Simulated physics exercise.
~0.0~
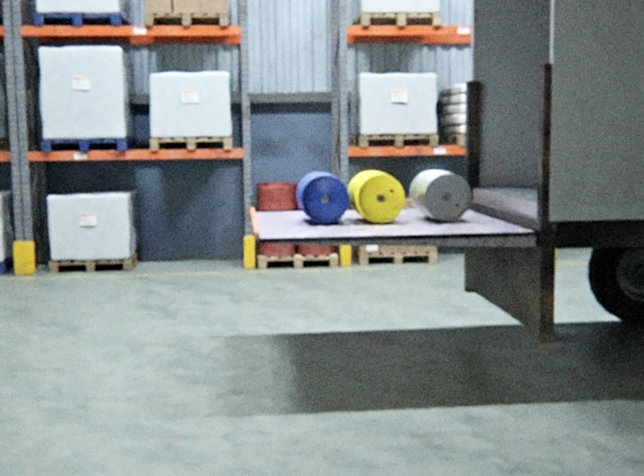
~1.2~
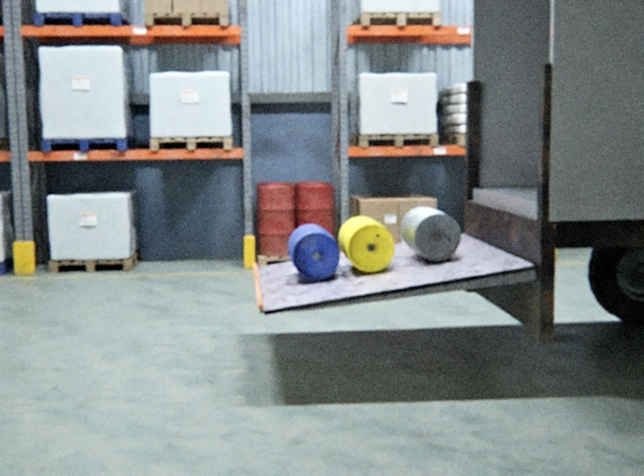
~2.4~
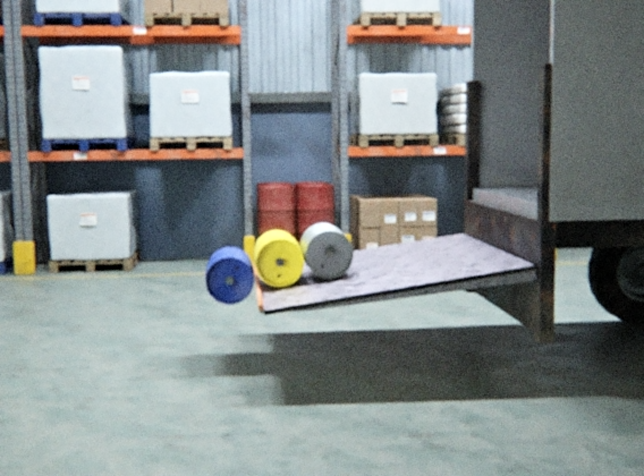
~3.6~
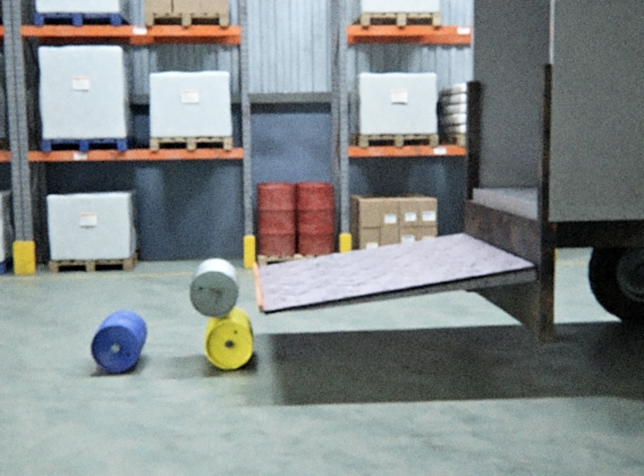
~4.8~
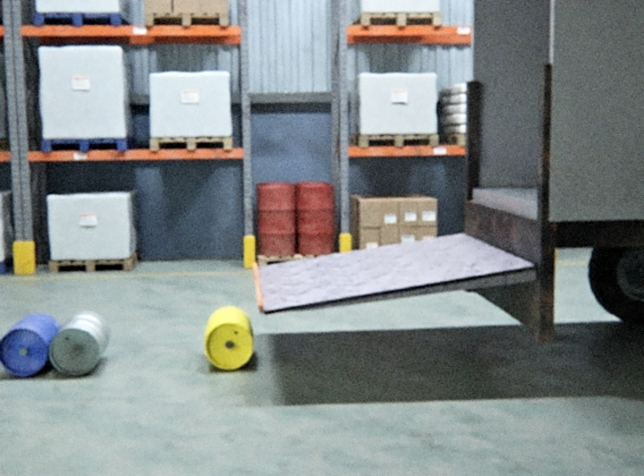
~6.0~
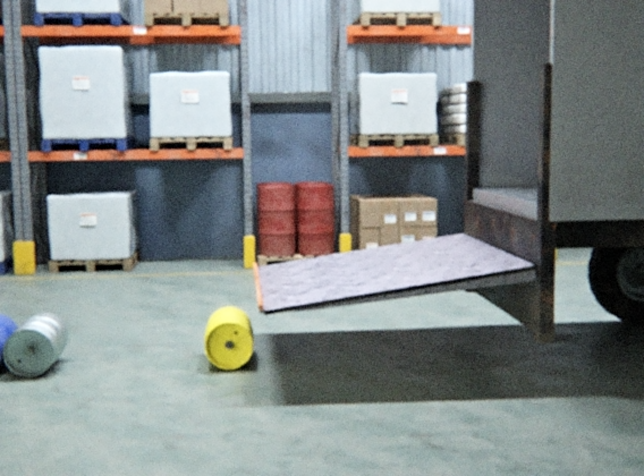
In a warehouse, a tail-lift lowers and tilts, and three drums roll onto the floor.
